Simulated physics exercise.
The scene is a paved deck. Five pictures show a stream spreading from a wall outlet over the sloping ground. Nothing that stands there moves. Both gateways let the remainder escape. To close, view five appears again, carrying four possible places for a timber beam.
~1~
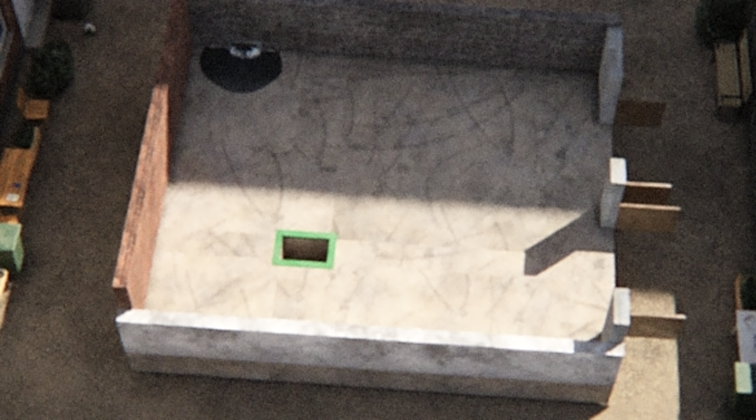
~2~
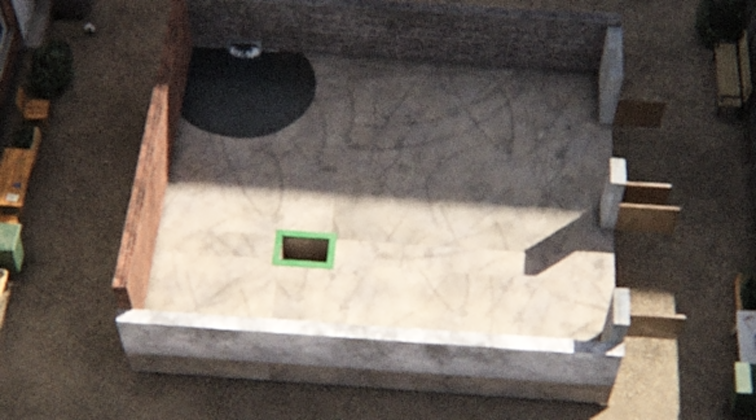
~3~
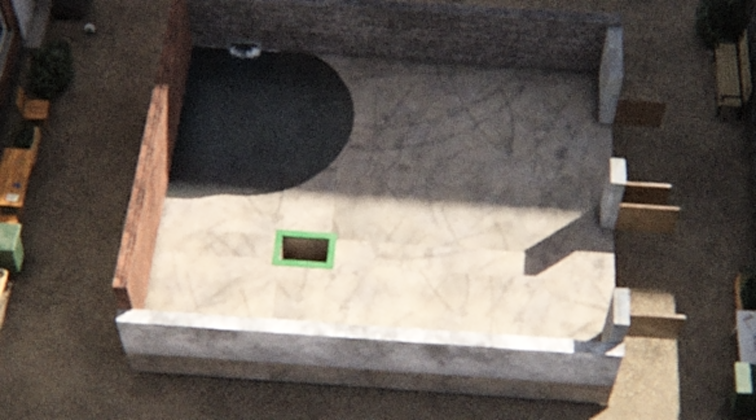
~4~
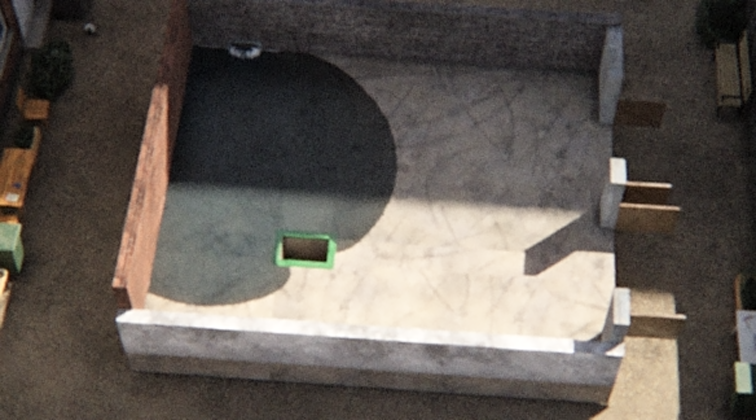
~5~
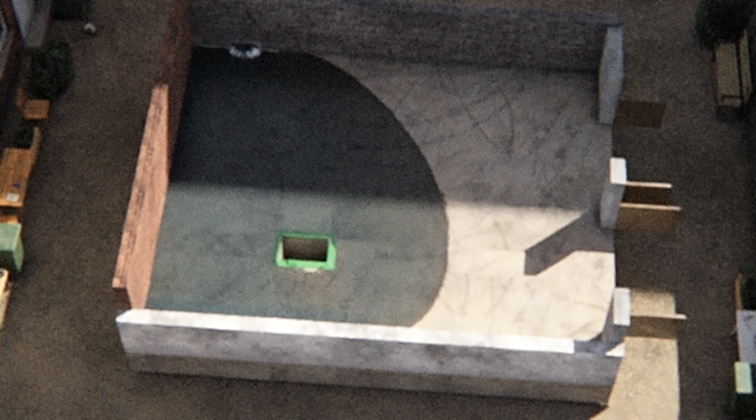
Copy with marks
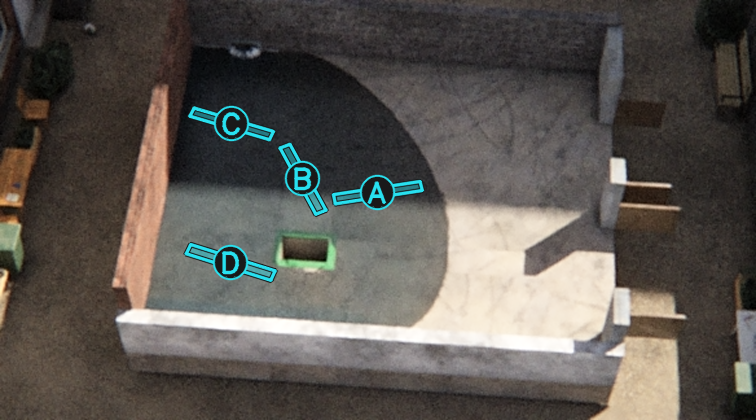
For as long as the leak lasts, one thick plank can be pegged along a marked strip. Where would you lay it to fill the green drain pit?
Choose D.
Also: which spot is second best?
The answer is A.
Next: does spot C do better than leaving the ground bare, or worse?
Spot C is worse.
In cyan, A from (334, 199) to (421, 185); B from (285, 146) to (320, 212); C from (192, 112) to (271, 135); D from (188, 249) to (272, 275).
For spot A, about 31 % of the stream goes into the green drain pit, about 64 % out by the gates.
For spot B, about 21 % of the stream goes into the green drain pit, about 75 % out by the gates.
For spot C, about 17 % of the stream goes into the green drain pit, about 77 % out by the gates.
For spot D, about 45 % of the stream goes into the green drain pit, about 50 % out by the gates.
